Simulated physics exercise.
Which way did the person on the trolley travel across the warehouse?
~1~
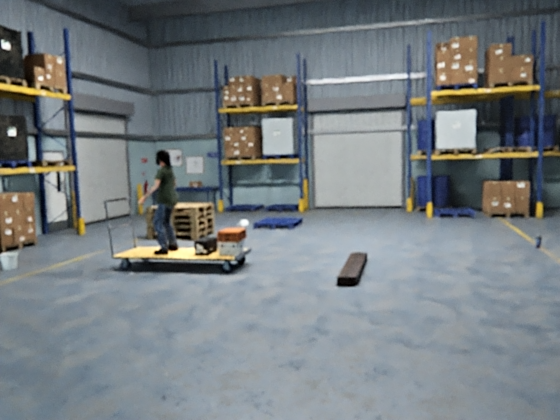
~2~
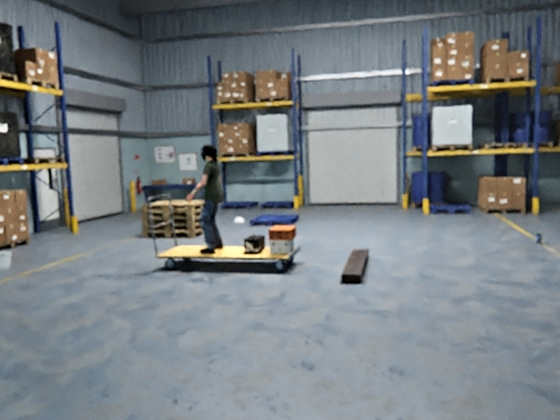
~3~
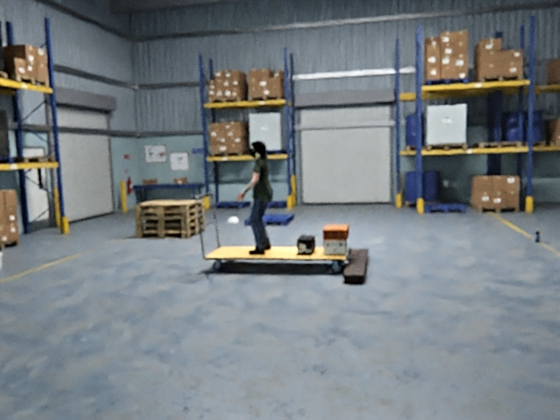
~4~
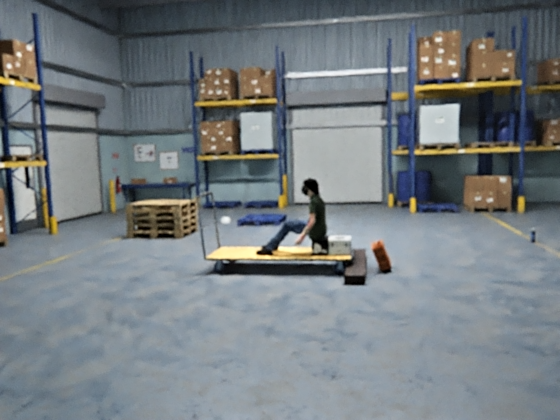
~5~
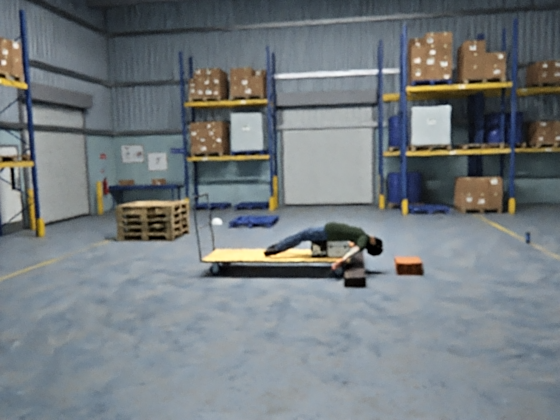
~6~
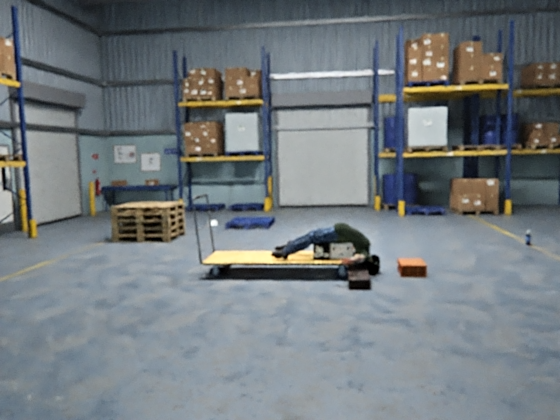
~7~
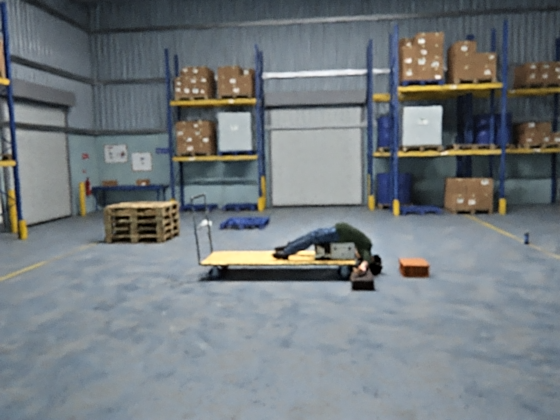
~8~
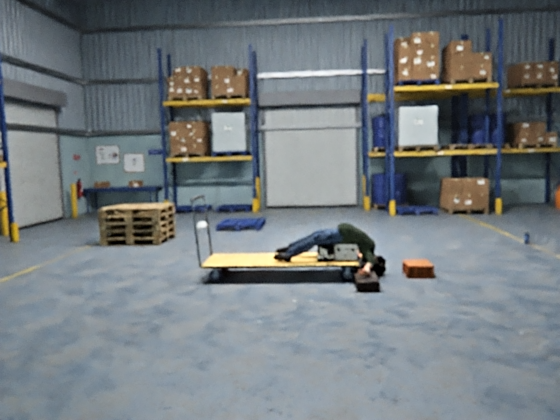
The person moved to the right, first riding the trolley and then pitching forward that same way when it stopped.
